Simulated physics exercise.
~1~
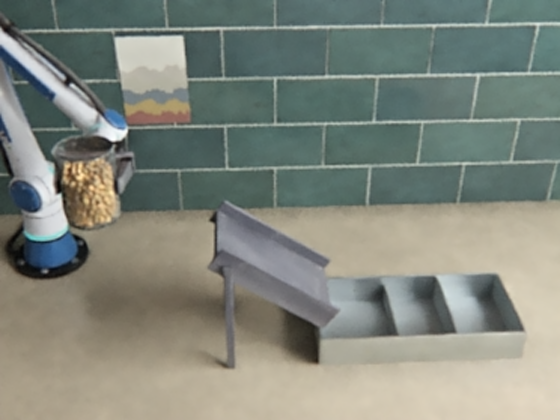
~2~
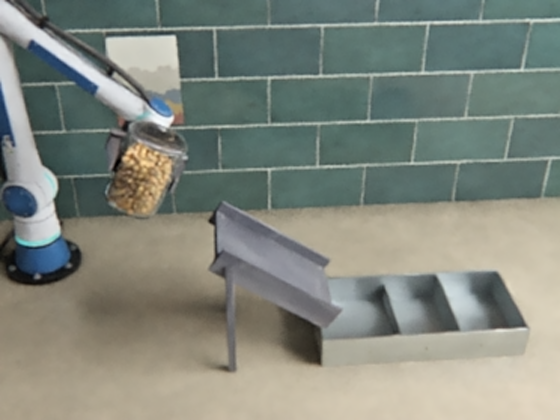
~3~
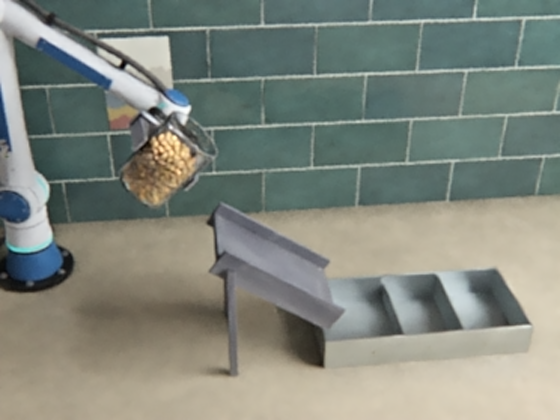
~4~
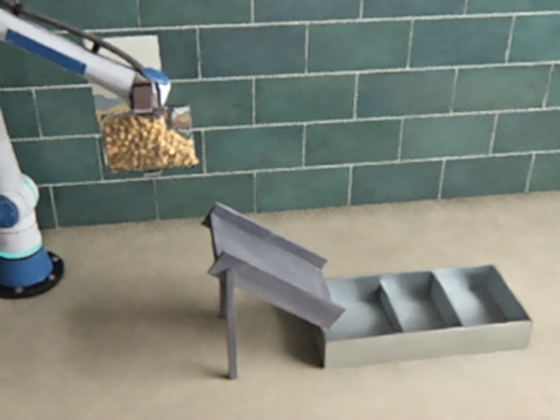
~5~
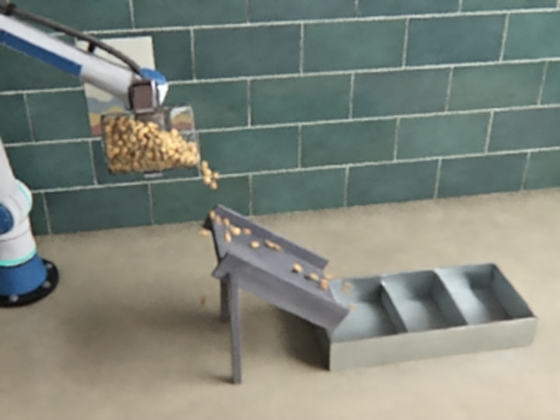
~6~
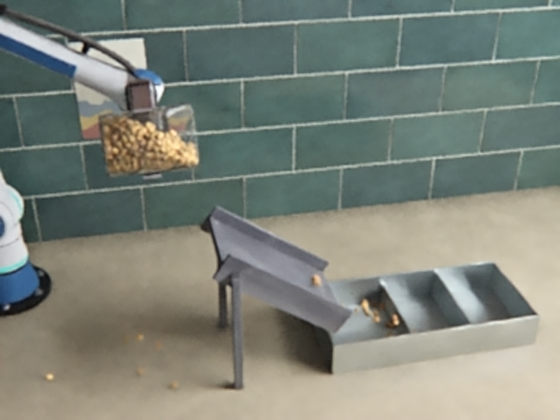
A robot arm tips a clear cup, spilling some chickpeas down a chute into a divided box.
